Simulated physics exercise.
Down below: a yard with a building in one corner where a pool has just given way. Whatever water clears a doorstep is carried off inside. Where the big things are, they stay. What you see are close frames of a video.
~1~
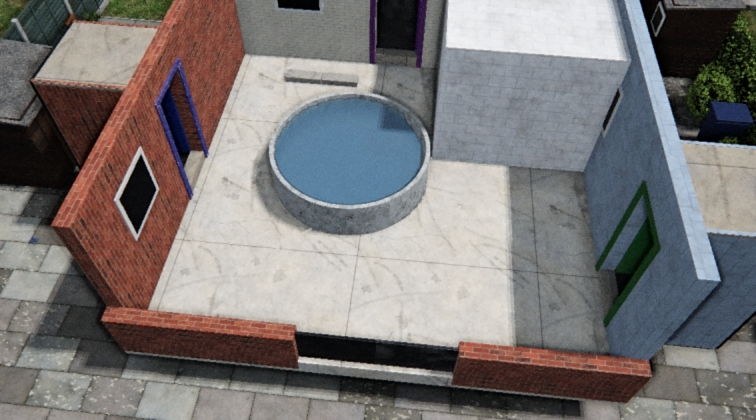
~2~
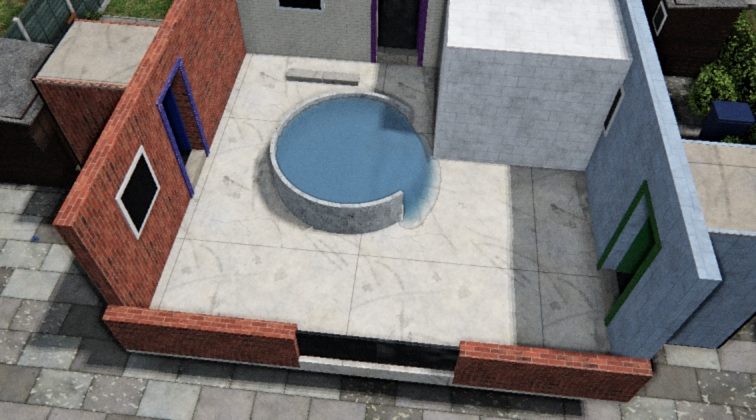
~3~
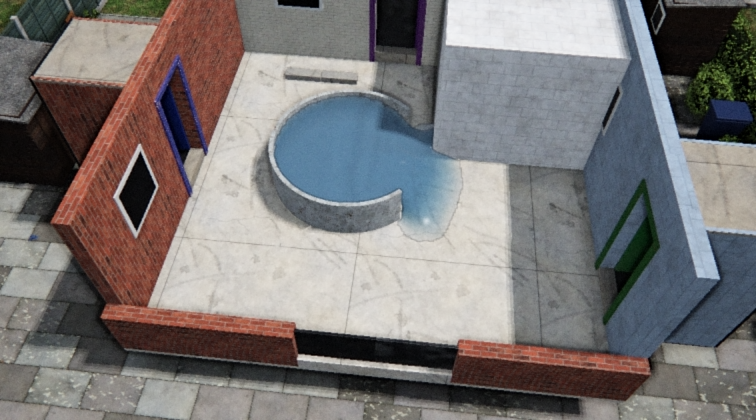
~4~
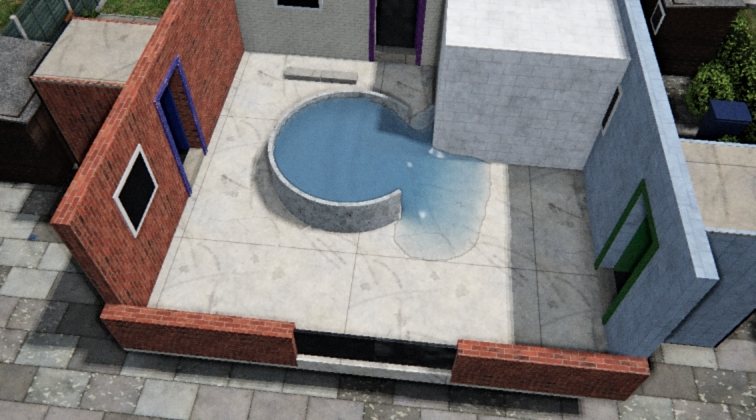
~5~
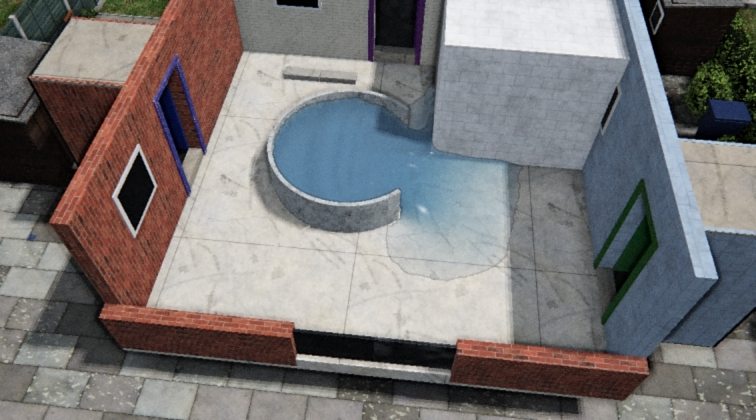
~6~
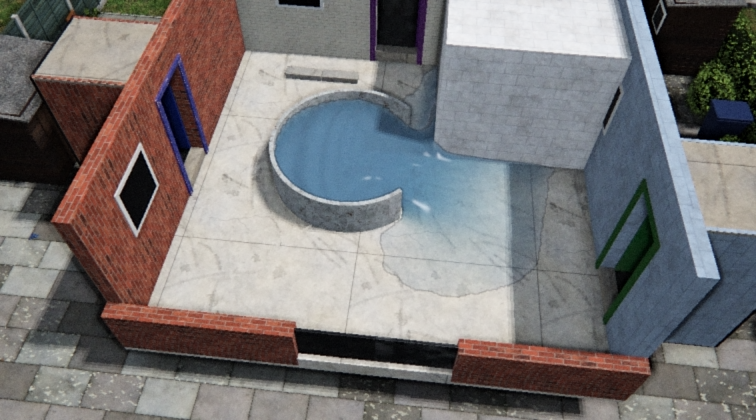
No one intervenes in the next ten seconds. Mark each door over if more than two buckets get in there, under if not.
Blue door: Under, purple door: Under, green door: Over.
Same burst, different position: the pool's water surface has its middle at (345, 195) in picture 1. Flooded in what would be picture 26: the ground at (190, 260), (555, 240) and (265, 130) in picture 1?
Bone-dry, soaked, bone-dry.
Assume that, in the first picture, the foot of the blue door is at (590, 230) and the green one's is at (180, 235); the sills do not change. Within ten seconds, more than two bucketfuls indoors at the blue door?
Lab note: Blue door exceeds it.
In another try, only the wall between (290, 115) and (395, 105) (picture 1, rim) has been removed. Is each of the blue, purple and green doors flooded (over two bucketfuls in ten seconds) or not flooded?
Result: Blue remains beneath it; purple goes past the limit; green remains beneath it.
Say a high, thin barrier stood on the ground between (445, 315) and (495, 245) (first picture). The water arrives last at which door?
It's the blue-painted one.
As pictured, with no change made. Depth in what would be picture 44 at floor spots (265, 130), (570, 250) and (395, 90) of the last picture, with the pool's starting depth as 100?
Estimate: 6, 25, 8 %.
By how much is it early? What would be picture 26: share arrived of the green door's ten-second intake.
Near 40 per cent, give or take.
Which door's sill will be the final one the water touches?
My pick is the one in blue.
A moment on, water covers 40 % of the floor; the blue door not reached, the purple door wet at the sill, nothing in, the green door under two buckets in.
Next, water covers 45 % of the floor; the blue door not reached, the purple door wet at the sill, nothing in, the green door over two buckets in.
Then, water covers 50 % of the floor; the blue door not reached, the purple door wet at the sill, nothing in, the green door far over two buckets in.
Later, water covers 95 % of the floor; the blue door wet at the sill, nothing in, the purple door wet at the sill, nothing in, the green door far over two buckets in.
In the end, water covers 95 % of the floor; the blue door wet at the sill, nothing in, the purple door wet at the sill, nothing in, the green door far over two buckets in.
